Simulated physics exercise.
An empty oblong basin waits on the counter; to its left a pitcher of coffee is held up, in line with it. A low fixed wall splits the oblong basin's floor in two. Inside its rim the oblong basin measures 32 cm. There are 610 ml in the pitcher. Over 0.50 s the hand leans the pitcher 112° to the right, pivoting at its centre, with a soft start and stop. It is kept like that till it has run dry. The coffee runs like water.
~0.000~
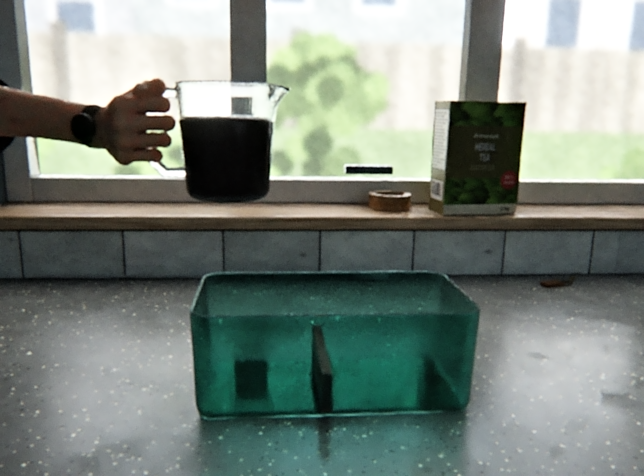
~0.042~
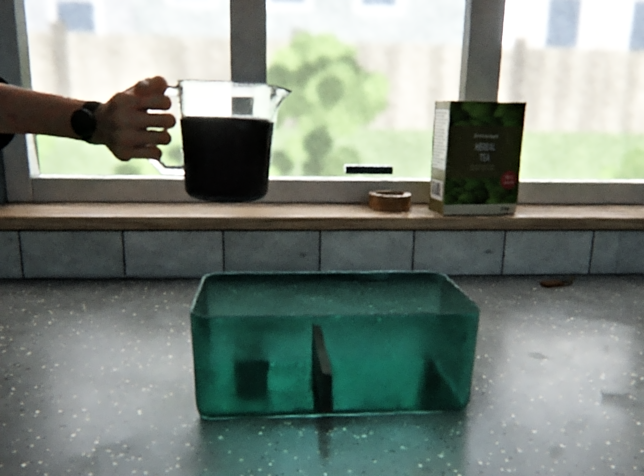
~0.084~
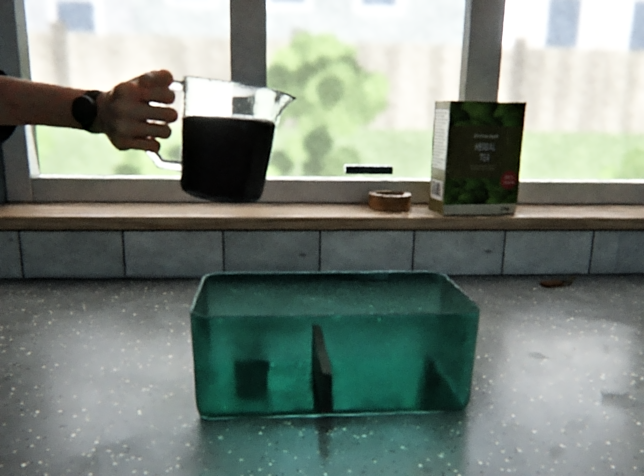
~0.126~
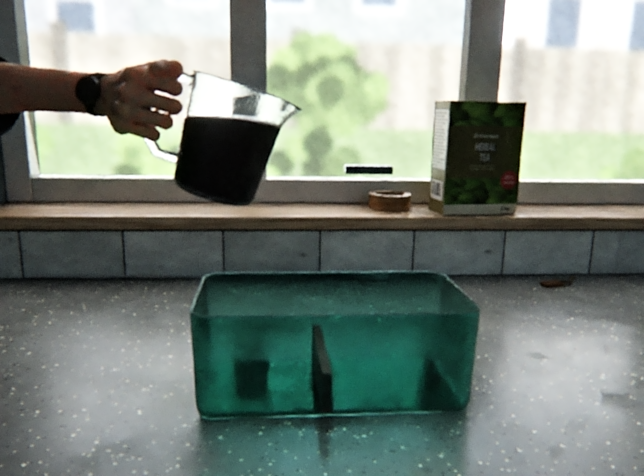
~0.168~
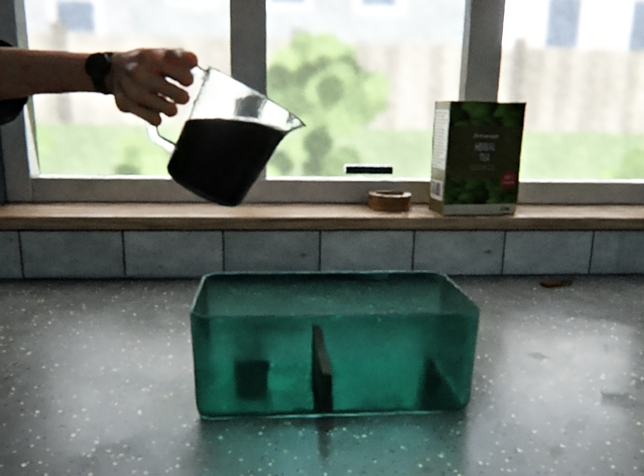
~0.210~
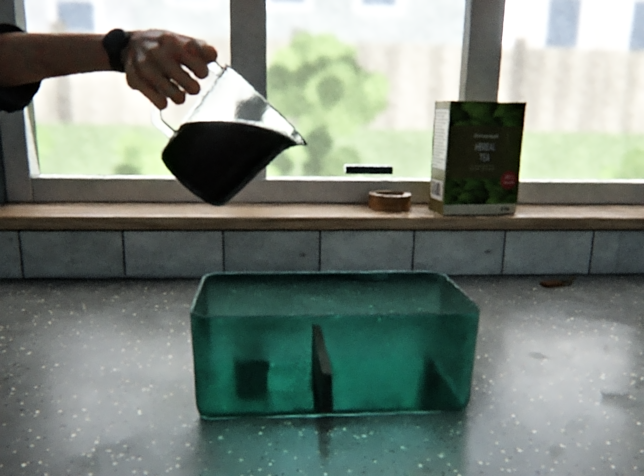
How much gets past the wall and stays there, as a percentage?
The far part has some 82 per cent.
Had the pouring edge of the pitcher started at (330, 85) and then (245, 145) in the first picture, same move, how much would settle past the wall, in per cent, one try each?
In turn about 85 and 5 per cent.
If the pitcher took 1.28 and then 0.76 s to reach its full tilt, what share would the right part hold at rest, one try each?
In turn about 85 and 85 per cent.
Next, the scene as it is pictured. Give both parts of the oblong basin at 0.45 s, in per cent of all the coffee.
Some 0 per cent left and 12 right.
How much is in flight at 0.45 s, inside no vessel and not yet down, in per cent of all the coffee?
Near 38 in a hundred.
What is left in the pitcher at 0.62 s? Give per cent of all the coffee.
Near 8 in a hundred.
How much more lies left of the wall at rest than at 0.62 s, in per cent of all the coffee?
About 5 per cent.
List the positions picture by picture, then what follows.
Tilt 0°; pouring edge (290, 88); surface from (183, 117) to (272, 118); the oblong basin's rim runs from (198, 294) to (460, 291); the wall's top is at (321, 347), in the first picture.
Tilt 2°; pouring edge (292, 90); surface from (183, 117) to (273, 118), in the second picture.
Tilt 8°; pouring edge (297, 97); surface from (186, 116) to (275, 120), in the third picture.
Tilt 17°; pouring edge (302, 108); surface from (188, 117) to (279, 123), in the fourth picture.
Tilt 28°; pouring edge (307, 125); surface from (187, 124) to (285, 126), in the fifth picture.
Tilt 42°; pouring edge (308, 144); surface from (172, 137) to (292, 134), in the sixth picture.
Then, 0.45 s in, the tilt is 109° and 50 per cent is still to pour, 0 is left of the wall and 12 right of it.
Then, 0.62 s in, the tilt is 112° and 8 per cent is still to pour, 10 is left of the wall and 62 right of it.
Then, 0.80 s in, the tilt is 112° and 0 per cent is still to pour, 12 is left of the wall and 82 right of it.
Then, 1.00 s in, the tilt is 112° and 0 per cent is still to pour, 14 is left of the wall and 82 right of it.
Finally, 15 per cent lies left of the wall, 82 right of it and 3 outside.
